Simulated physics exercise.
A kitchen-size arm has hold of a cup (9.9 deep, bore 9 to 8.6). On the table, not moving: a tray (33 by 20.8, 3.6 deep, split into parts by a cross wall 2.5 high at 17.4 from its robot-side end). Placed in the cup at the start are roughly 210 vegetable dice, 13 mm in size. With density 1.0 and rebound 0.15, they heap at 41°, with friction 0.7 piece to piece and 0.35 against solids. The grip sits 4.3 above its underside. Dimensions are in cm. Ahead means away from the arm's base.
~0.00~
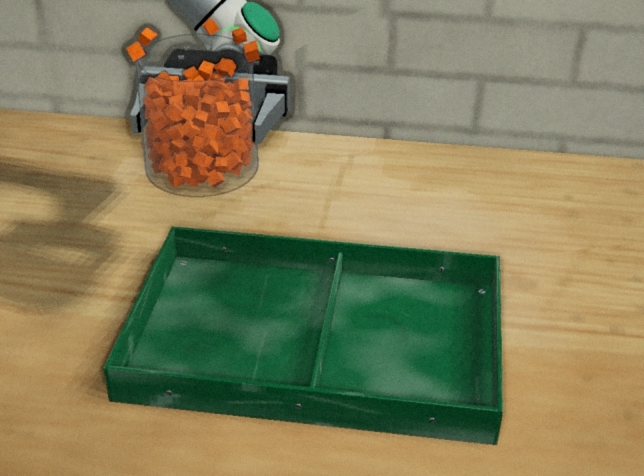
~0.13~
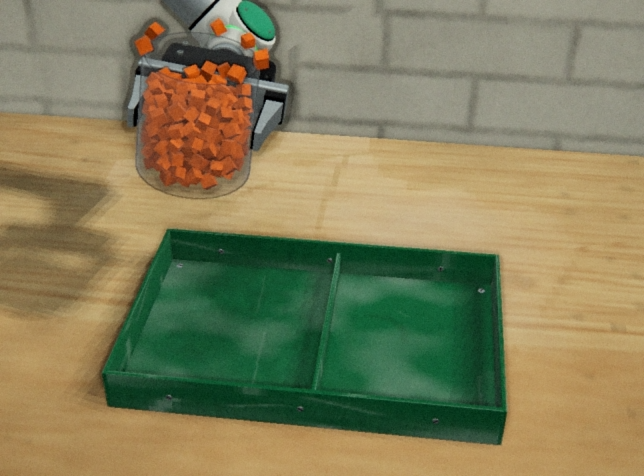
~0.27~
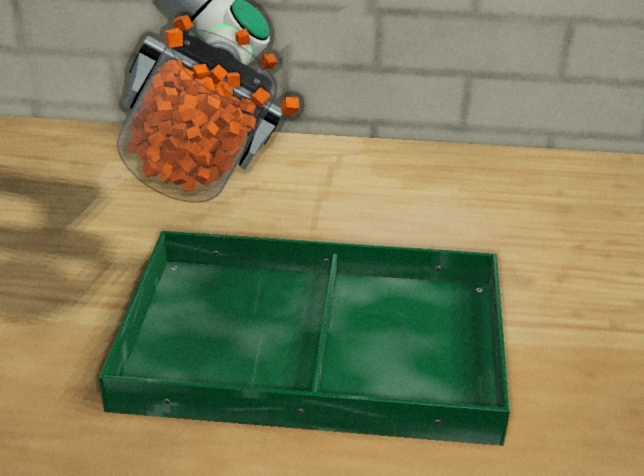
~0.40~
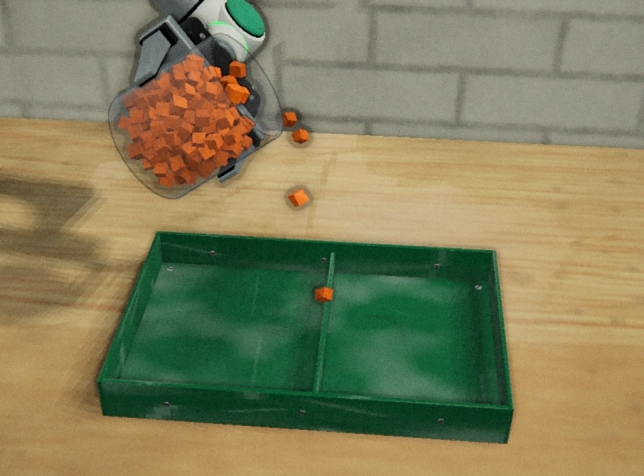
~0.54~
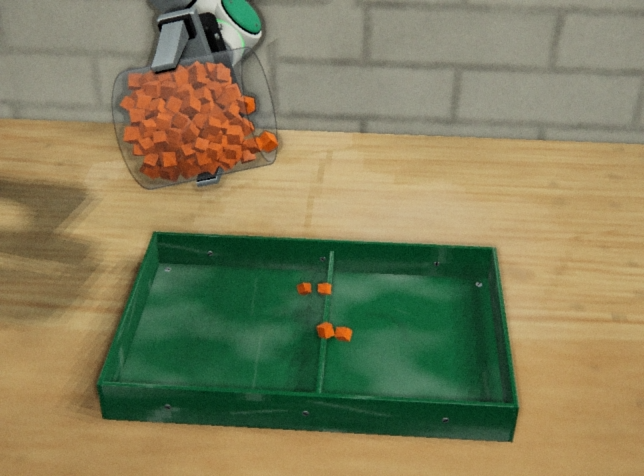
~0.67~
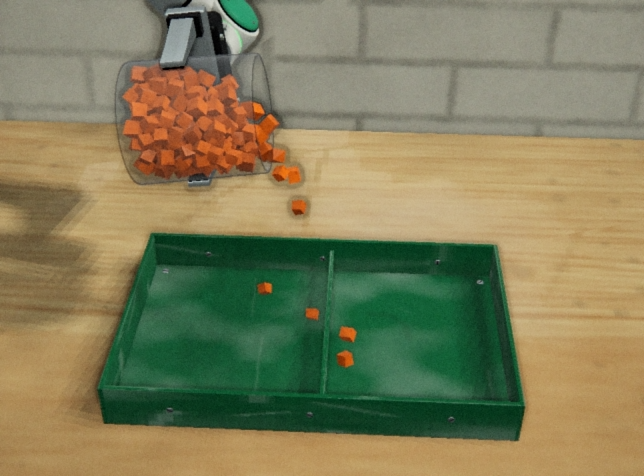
On a wooden table before a pale brick wall, a robot gripper holds a clear cup heaped with orange cubes behind a divided green tray. The gripper tilts the cup to the right until it lies nearly sideways, and a few cubes tumble out, some landing on both sides of the tray's divider while most remain inside the cup.
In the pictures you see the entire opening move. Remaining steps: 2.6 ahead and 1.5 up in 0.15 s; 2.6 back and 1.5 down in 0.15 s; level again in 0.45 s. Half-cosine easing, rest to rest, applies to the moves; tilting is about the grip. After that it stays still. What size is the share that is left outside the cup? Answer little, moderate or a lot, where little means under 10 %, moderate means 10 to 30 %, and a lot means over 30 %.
Moderate.
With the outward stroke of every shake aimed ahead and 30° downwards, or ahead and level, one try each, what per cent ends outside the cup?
It comes to around 10 per cent on the first try and around 15 per cent on the second.
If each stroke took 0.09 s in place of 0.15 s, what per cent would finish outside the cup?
In that case some 45 per cent.
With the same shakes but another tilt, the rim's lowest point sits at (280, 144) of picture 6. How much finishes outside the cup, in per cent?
About 5 %.
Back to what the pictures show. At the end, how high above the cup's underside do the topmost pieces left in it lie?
Roughly 10.0 cm.
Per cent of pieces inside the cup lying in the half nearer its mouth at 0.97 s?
About 40 percent.
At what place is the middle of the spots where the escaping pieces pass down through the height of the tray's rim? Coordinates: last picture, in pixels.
Look at roughly (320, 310) in the last picture.
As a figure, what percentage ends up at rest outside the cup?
Around 15 in a hundred.
After 0.97 s, tilted 83° forward, highest piece 25 above the table; 185 in the cup, 6 in the far-side part, 5 in the robot-side part, 16 in flight or on a rim.
After 1.27 s, tilted 21° forward, highest piece 27 above the table; 179 in the cup, 20 in the robot-side part, 13 in the far-side part.
After 1.62 s, level, highest piece 28 above the table; 179 in the cup, 20 in the robot-side part, 13 in the far-side part.
After 2.67 s, level, highest piece 28 above the table; 179 in the cup, 20 in the robot-side part, 13 in the far-side part.
At rest, 179 in the cup, 20 in the robot-side part, 13 in the far-side part. That is 16 % outside the cup.
